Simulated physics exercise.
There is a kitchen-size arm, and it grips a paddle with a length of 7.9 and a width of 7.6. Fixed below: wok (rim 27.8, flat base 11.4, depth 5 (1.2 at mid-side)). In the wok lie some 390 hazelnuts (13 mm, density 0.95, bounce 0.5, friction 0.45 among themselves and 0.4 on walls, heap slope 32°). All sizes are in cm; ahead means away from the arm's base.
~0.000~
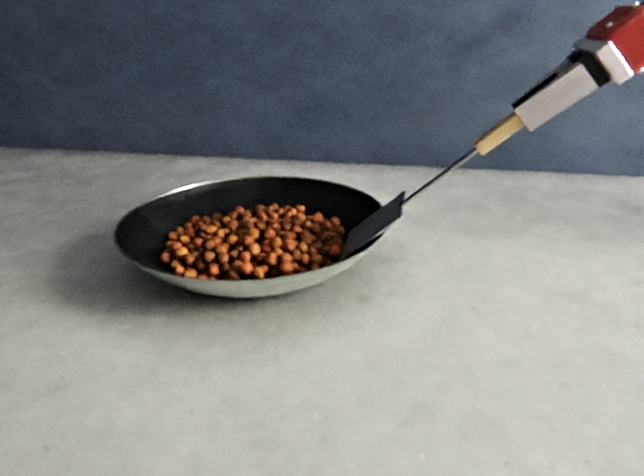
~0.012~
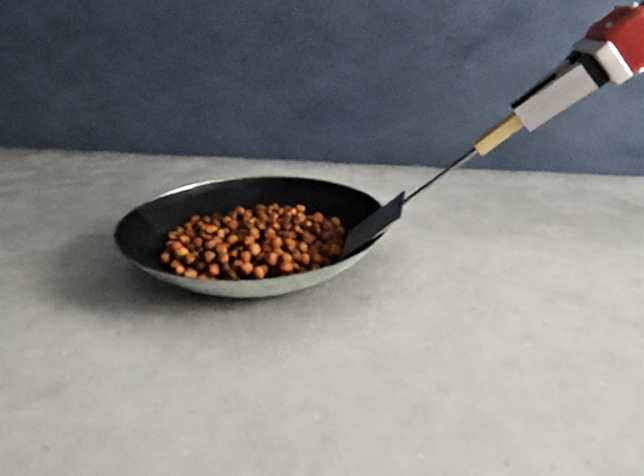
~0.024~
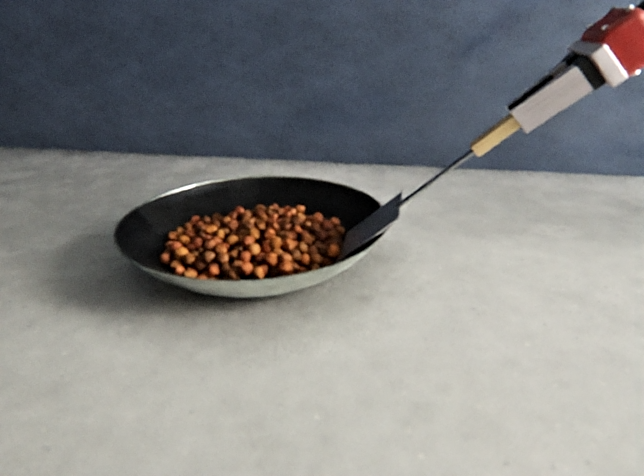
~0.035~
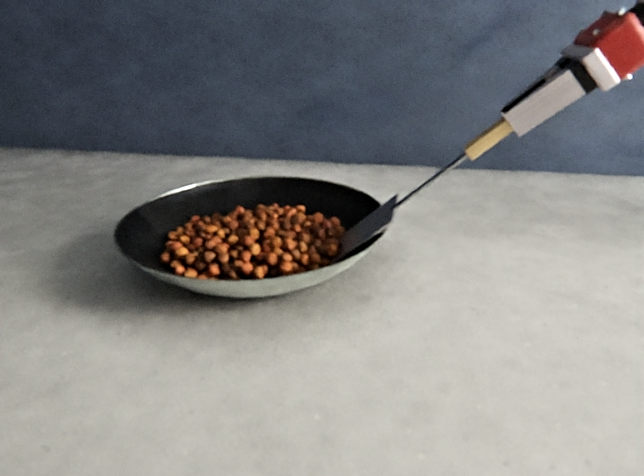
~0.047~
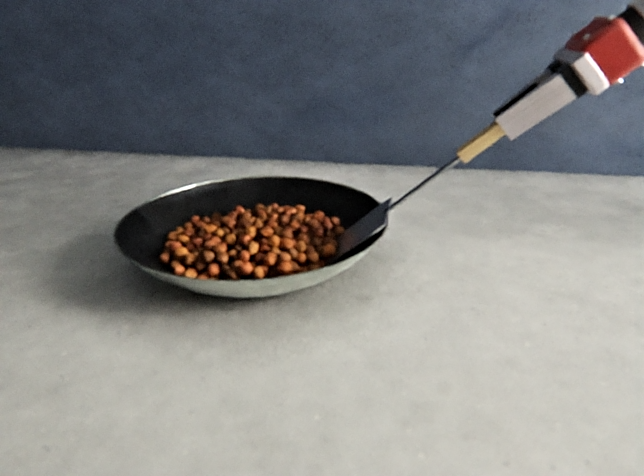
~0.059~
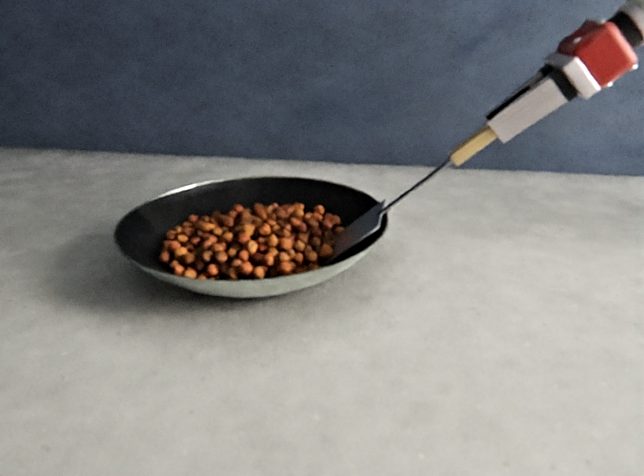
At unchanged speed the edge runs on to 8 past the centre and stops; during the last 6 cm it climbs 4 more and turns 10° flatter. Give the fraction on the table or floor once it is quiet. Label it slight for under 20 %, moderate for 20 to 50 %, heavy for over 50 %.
Label: Slight.
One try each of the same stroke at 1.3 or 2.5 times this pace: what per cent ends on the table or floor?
Estimates in order: 10 per cent, 30 per cent.
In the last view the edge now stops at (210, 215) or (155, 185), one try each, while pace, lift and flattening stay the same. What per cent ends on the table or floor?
First try roughly 0 percent, second roughly 25 percent.
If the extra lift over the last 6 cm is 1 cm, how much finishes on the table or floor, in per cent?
Roughly 0 per cent.
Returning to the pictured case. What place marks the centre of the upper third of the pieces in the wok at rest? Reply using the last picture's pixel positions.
I'd say around pixel (181, 225).
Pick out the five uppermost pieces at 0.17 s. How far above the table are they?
They are some 4 cm up.
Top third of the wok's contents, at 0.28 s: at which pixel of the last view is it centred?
Centre: Roughly (208, 221) in the last picture.
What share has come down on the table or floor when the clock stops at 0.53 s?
Roughly 5 percent.
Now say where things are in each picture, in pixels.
The first picture shows paddle top edge at (404, 203), sloping 42°; upper third of the load around (260, 236), from x 165 to 340, top at y 210; 386 in the wok.
The second picture shows paddle top edge at (403, 203), sloping 42°; upper third of the load around (260, 236), from x 165 to 340, top at y 210.
The third picture shows paddle top edge at (401, 205), sloping 42°; upper third of the load around (260, 236), from x 165 to 340, top at y 210.
The fourth picture shows paddle top edge at (395, 207), sloping 42°; upper third of the load around (260, 235), from x 165 to 340, top at y 210.
The fifth picture shows paddle top edge at (389, 210), sloping 42°; upper third of the load around (259, 234), from x 165 to 340, top at y 210.
The sixth picture shows paddle top edge at (383, 212), sloping 42°; upper third of the load around (258, 232), from x 165 to 340, top at y 210; 386 in the wok.
By 0.17 s, sloping 42°, highest piece 5 above the table; 386 in the wok.
By 0.28 s, sloping 39°, highest piece 7 above the table; 386 in the wok.
By 0.53 s, sloping 32°, highest piece 6 above the table; 361 in the wok, 22 on the table or floor, 3 on the blade or in flight.
By 1.58 s, sloping 32°, highest piece 6 above the table; 360 in the wok, 26 on the table or floor.
Final count, 360 in the wok, 26 on the table or floor. That is 7 % on the table or floor.
